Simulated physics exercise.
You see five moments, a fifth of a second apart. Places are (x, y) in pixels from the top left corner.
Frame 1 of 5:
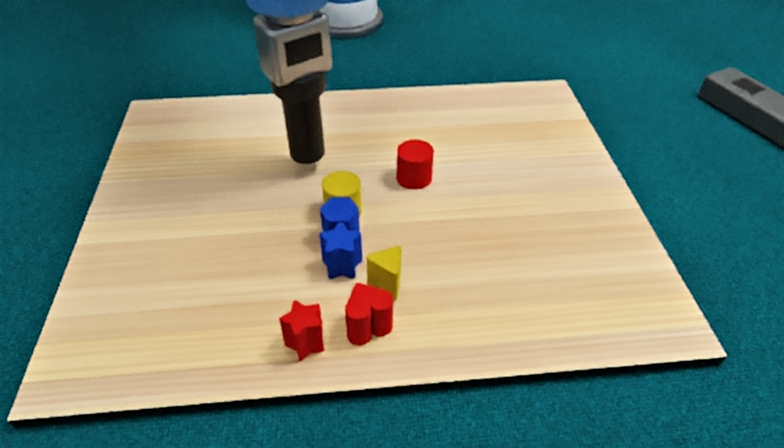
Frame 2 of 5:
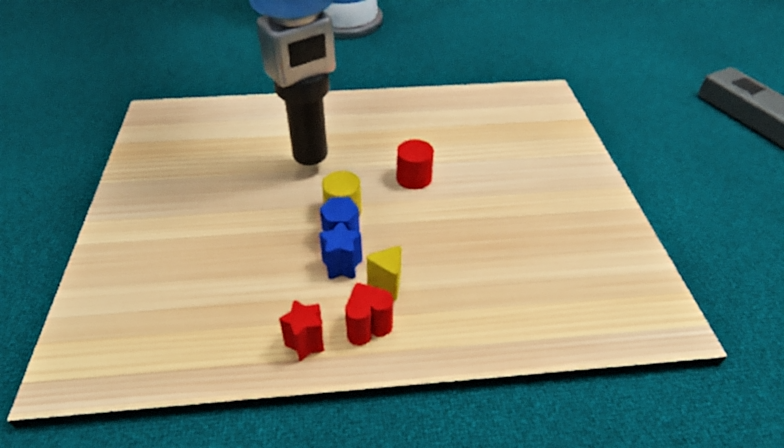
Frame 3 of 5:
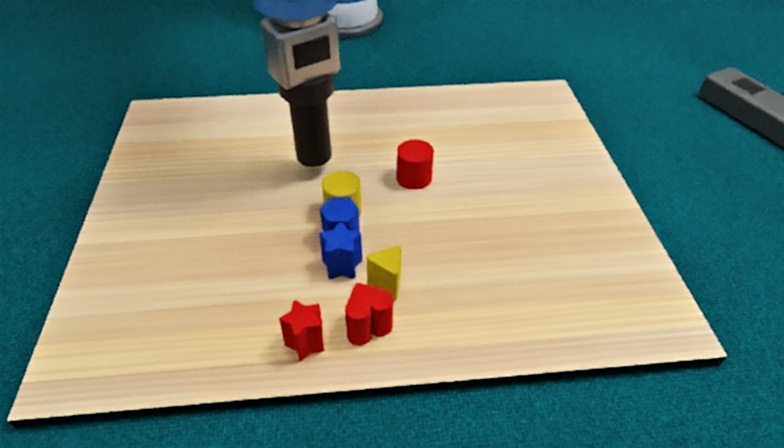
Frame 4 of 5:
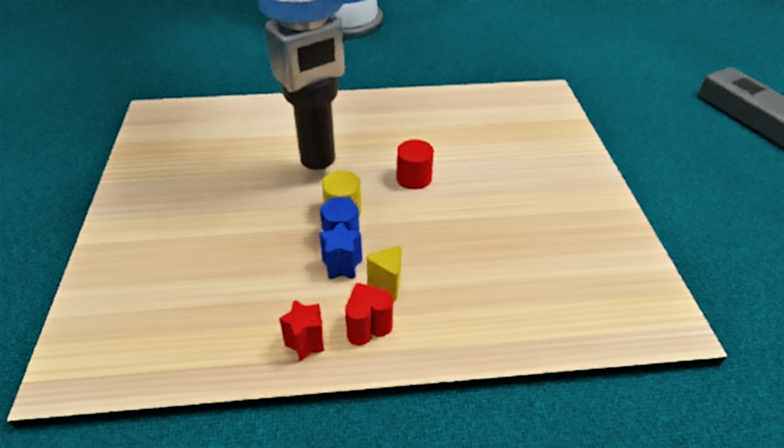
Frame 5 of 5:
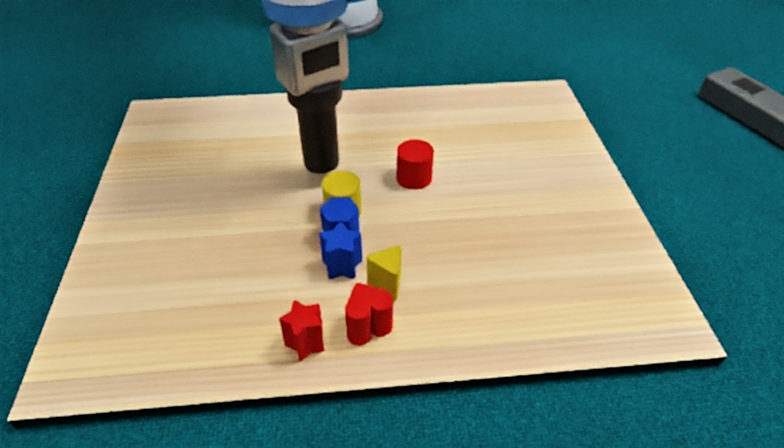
At first, a robot arm holds a dark rod upright over a wooden board, behind a yellow cylinder, with blue and red blocks and a yellow triangle nearby. The arm then shifts the rod slightly right and a little nearer the yellow cylinder, while all the blocks stay still.
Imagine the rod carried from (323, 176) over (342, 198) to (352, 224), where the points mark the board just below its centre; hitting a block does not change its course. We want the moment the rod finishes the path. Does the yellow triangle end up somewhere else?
That would be a no.
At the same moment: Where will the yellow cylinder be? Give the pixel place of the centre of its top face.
I predict (365, 223).
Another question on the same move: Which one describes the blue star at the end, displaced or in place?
It is moved from its place.
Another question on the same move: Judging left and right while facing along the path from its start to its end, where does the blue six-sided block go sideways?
It goes right.
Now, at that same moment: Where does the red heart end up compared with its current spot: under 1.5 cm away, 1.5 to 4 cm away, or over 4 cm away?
Covers under 1.5 cm.
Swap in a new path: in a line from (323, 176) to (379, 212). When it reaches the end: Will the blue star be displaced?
Yes, that is how it ends up.
What follows on the original path. Halfway along, rod (342, 186); blue six-sided block (342, 221), turned 15° clockwise; blue star (339, 251); yellow cylinder (351, 195).
At the end, rod (352, 212); blue six-sided block (343, 249), turned 60° clockwise; blue star (328, 276), turned 20° anticlockwise; yellow cylinder (365, 223); red heart in place; yellow triangle in place.
